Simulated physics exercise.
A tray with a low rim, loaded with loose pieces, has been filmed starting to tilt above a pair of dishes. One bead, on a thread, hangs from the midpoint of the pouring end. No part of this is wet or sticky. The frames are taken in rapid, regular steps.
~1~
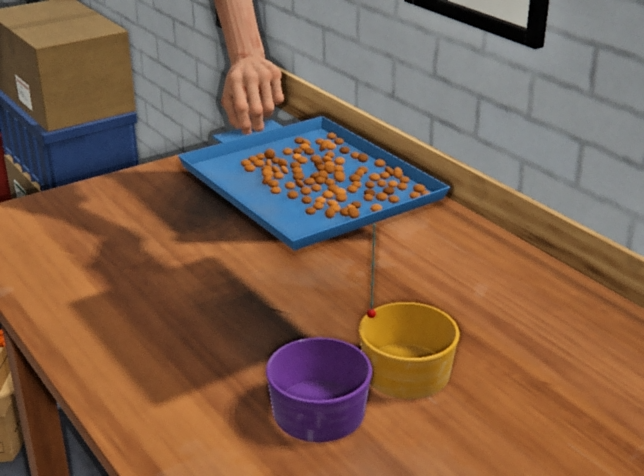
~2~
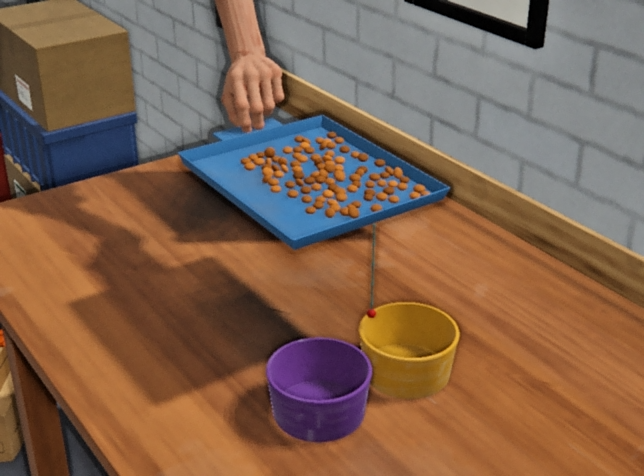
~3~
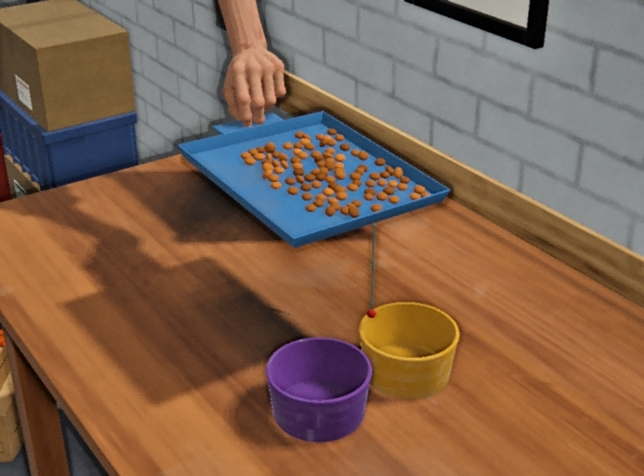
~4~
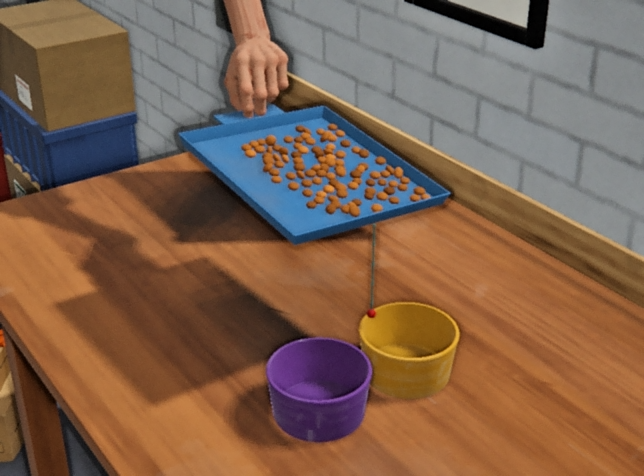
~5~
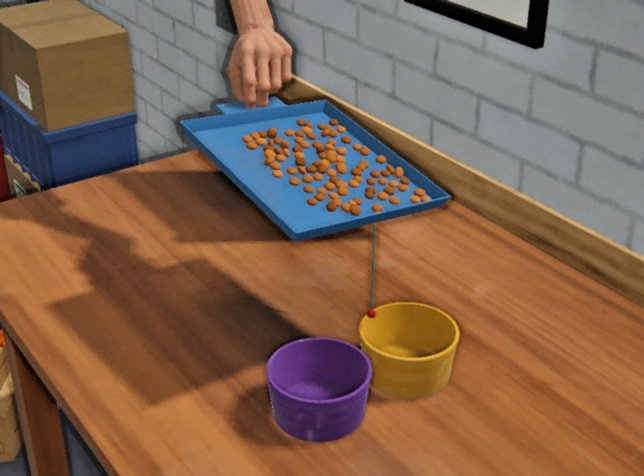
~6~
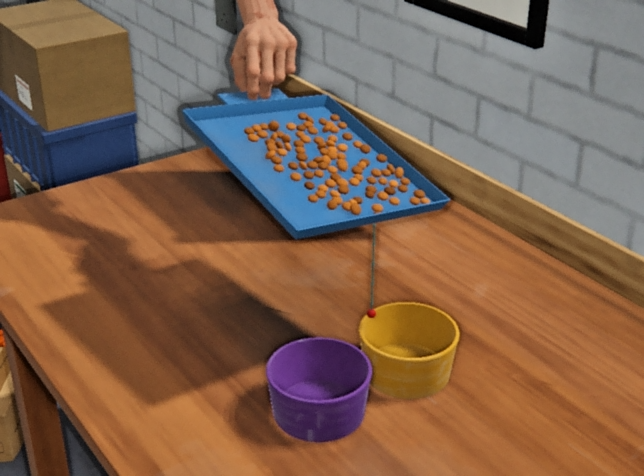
On a wooden table, a hand gradually tilts a blue tray of brown pieces above two bowls.
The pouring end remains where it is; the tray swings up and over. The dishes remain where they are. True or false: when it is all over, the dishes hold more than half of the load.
False.
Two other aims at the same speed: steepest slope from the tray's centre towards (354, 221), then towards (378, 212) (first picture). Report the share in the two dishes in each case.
Somewhere close to 90 % the first time, 70 % the second.
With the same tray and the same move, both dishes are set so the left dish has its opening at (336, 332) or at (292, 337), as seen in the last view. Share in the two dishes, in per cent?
Trial 1 around 100 percent, trial 2 around 30 percent.
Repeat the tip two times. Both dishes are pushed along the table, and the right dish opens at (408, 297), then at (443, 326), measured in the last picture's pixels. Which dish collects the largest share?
The one at right the first time, the one at right the second.
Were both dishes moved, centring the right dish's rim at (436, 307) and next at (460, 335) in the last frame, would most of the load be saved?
At place one in excess of half; at place two not up to half.
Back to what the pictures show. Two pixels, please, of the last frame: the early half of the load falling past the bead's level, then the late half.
The first part at (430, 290); the rest at (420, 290).
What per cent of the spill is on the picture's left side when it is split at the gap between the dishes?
It amounts to some 0 percent.
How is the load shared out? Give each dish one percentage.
Out of every hundred, close to 0 go left and close to 20 go right.
Shortly afterwards, tray tipped steeply; all but a few on the tray; only a few in the air.
Next, tray tipped right over; only a few on the tray; near a quarter in the right dish; near two thirds outside both; a little in the air.
Some moments later, tray tipped past a quarter turn; near a quarter in the right dish; the bulk outside both.
In the end, tray tipped past a quarter turn; none at all in the left dish; near a quarter in the right dish; the bulk outside both.
